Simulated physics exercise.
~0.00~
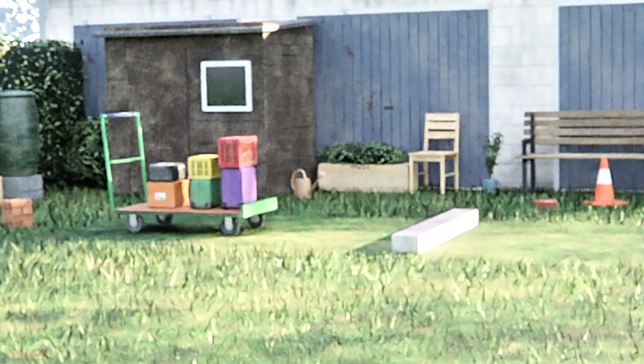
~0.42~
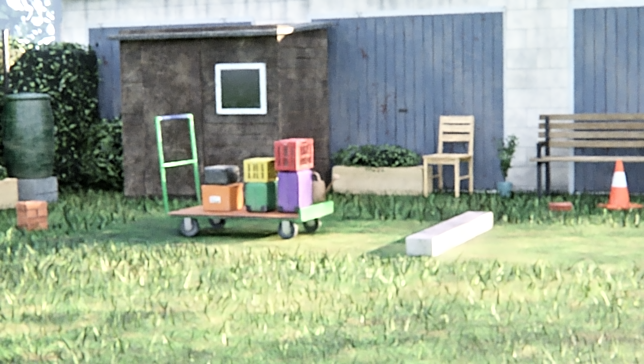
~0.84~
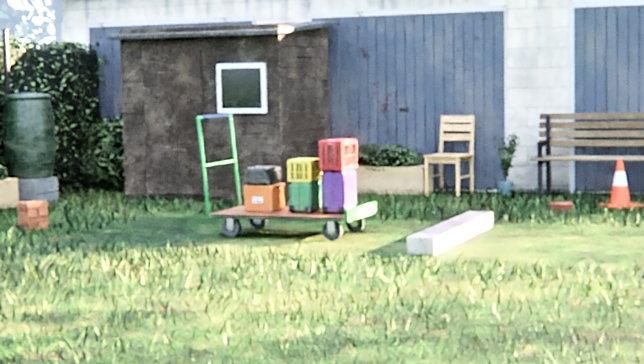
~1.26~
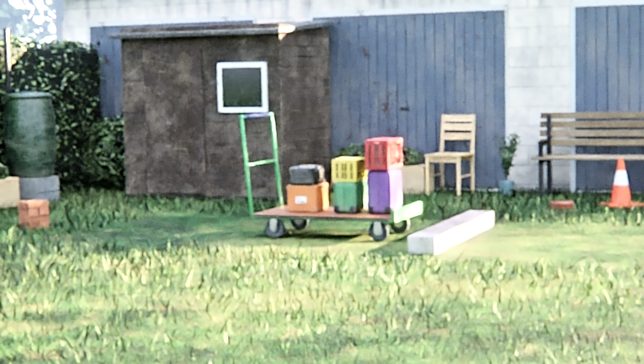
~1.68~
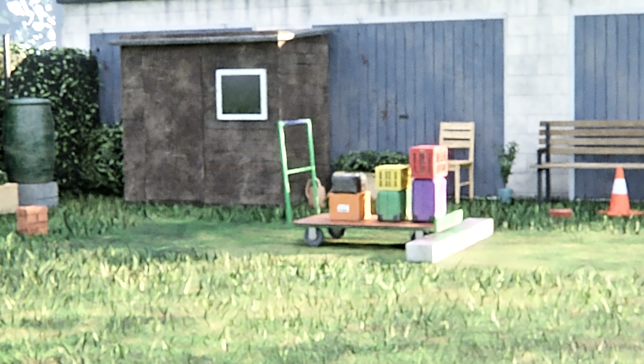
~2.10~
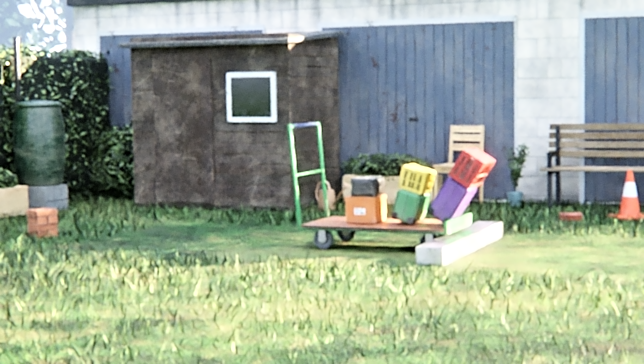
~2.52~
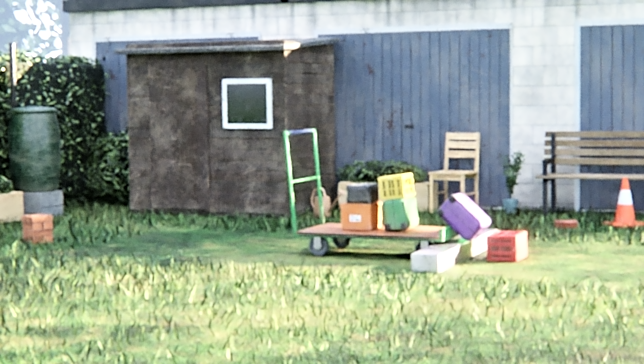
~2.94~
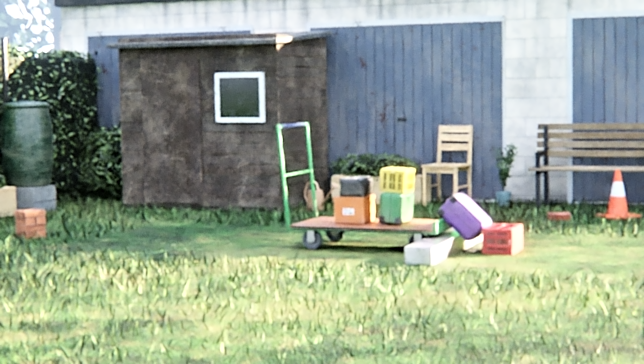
A flat trolley loaded with colourful crates and boxes rolled right across the grass until it hit a pale kerb and stopped, and the red crate and purple case toppled over the front onto the ground while the rest stayed aboard.
